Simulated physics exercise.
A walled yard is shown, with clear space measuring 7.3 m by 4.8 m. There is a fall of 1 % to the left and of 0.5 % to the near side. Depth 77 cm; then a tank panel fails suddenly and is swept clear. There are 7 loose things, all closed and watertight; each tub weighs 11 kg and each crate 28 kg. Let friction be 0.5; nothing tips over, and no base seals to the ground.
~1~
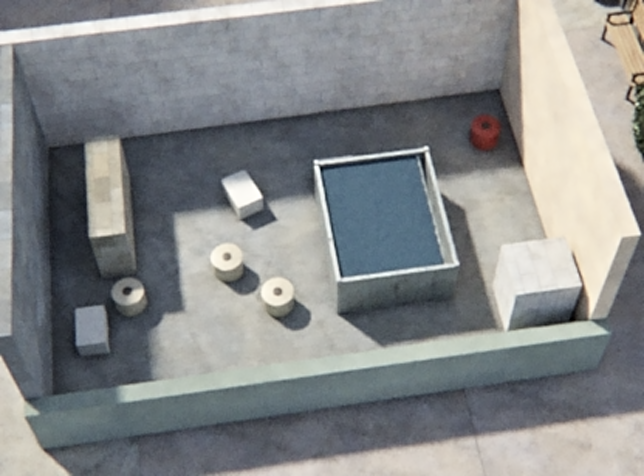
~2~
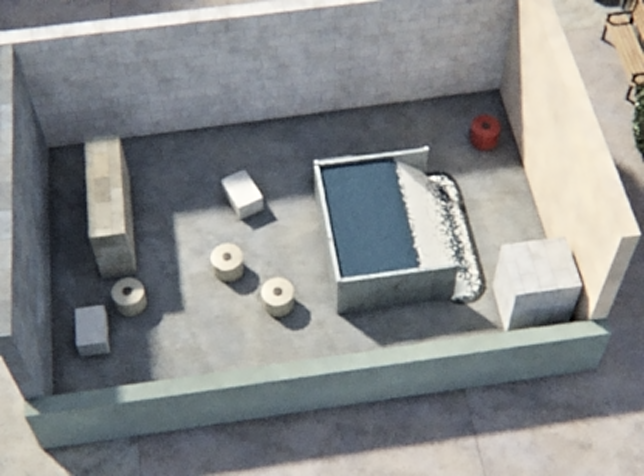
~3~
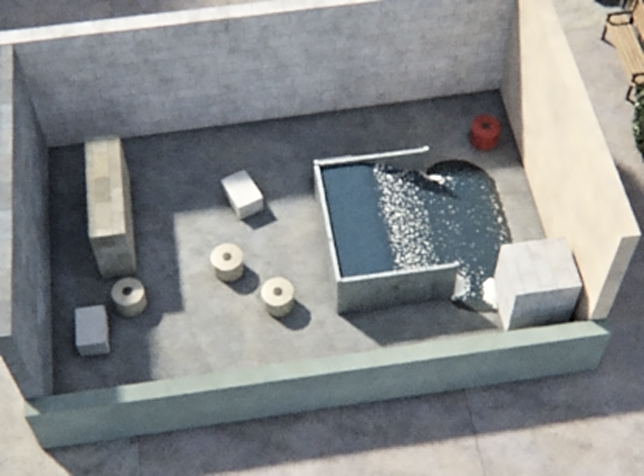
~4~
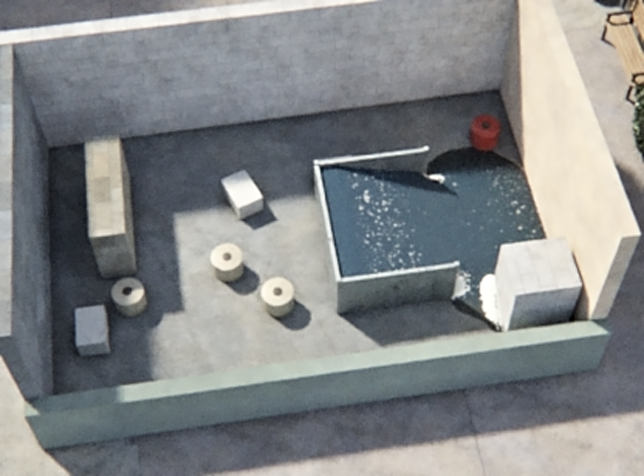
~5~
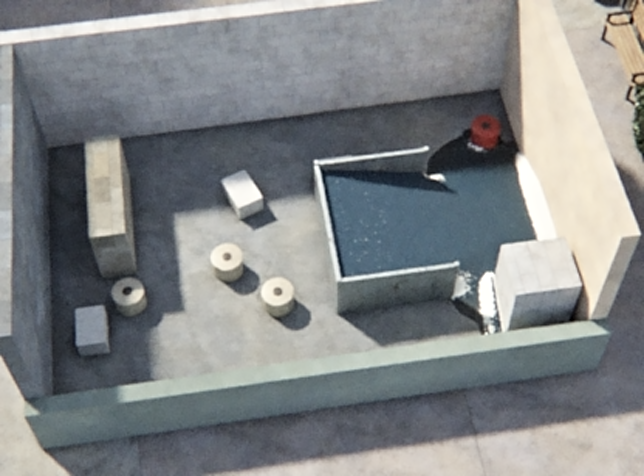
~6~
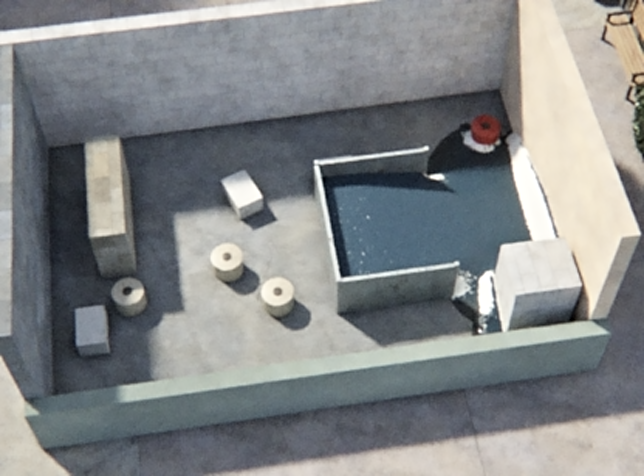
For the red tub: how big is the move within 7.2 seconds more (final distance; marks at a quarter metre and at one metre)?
The red tub? It ends well clear of its start.
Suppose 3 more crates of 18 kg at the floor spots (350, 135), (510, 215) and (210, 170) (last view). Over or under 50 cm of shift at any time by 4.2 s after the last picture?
Lab note - in order: Above threshold / above threshold / above threshold.
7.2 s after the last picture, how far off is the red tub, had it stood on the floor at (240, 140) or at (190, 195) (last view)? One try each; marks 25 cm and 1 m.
I'd expect that it gets borne away first and is pushed partway second.
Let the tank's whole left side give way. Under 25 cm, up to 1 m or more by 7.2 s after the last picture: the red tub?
Had it gone that way, the red tub would drift slightly.
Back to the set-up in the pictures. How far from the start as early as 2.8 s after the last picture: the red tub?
It has shifted about 400 cm.
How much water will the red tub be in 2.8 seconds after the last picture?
Depth approx. 7 cm.
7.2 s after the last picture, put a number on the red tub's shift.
Close to 500 cm by then.
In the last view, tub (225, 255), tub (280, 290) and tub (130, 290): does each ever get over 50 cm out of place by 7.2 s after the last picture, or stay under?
In that order: Less, less, over.
Then, 0.9 s after the last picture the red tub is near (465, 87), 0.8 m from its start, afloat; 1 afloat.
Then, 2.8 s after the last picture the red tub is near (247, 167), 3.8 m from its start, aground; 0 afloat.
Then, 4.8 s after the last picture the red tub is near (141, 174), 5.4 m from its start, afloat; 1 afloat.
Then, 7.2 s after the last picture the red tub is near (164, 218), 5.2 m from its start, aground; 1 afloat.
